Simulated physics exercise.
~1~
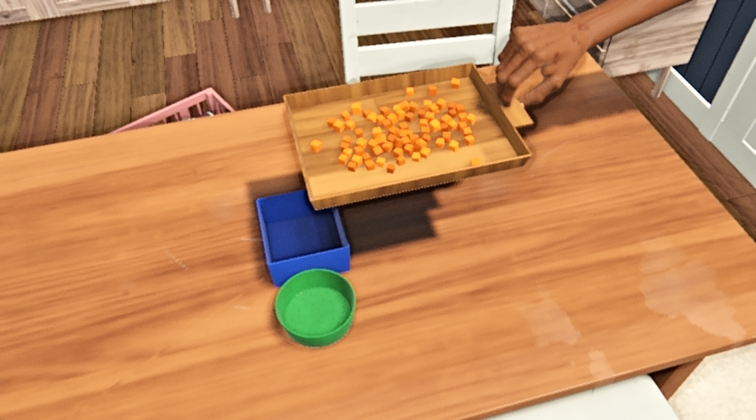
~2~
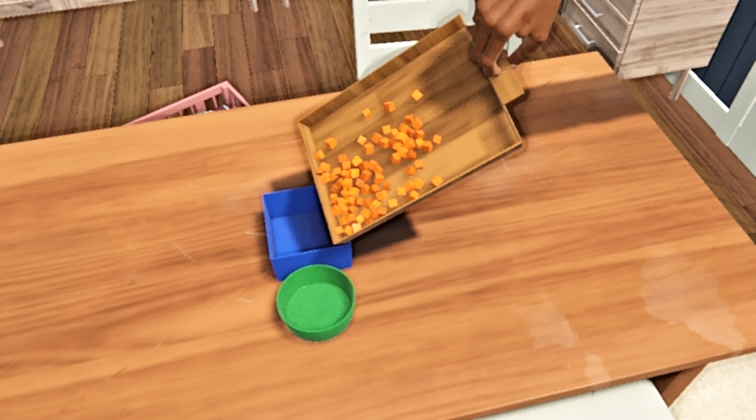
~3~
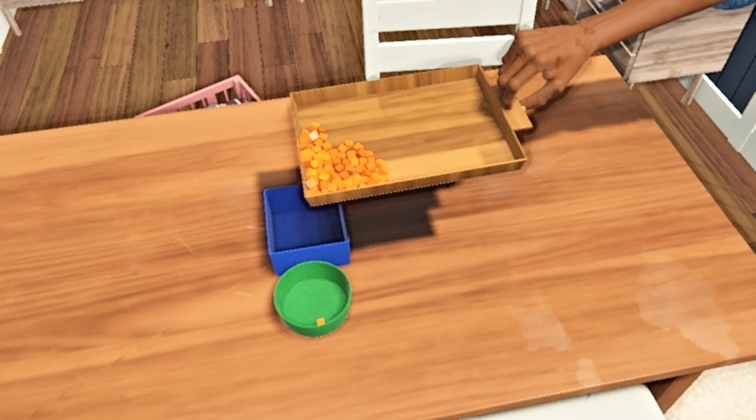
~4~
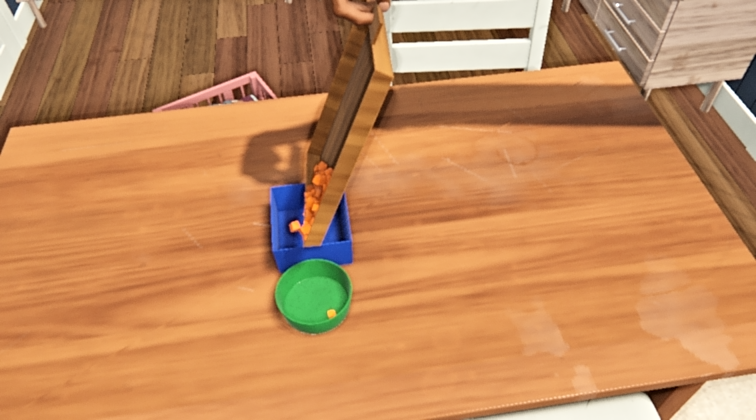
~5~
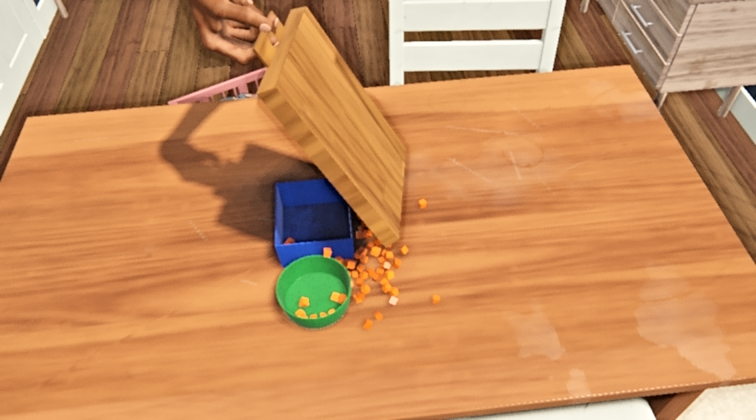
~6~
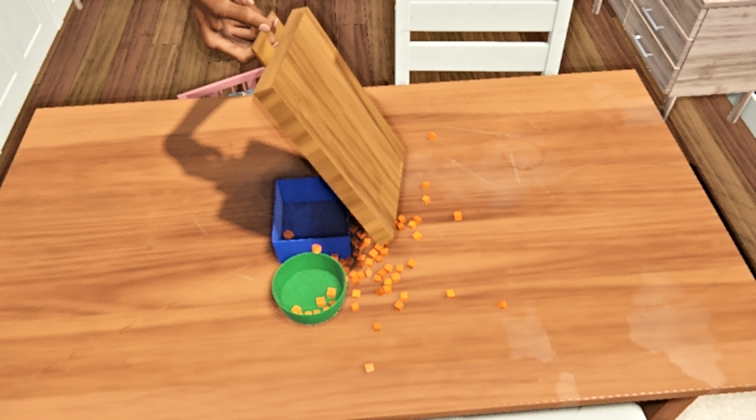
We see a hand tilt a wooden tray of orange carrot cubes above a blue tin and a green dish, level it, then tip it steeply until it empties, with most cubes scattering across the table and only a few landing in the dish and tin.
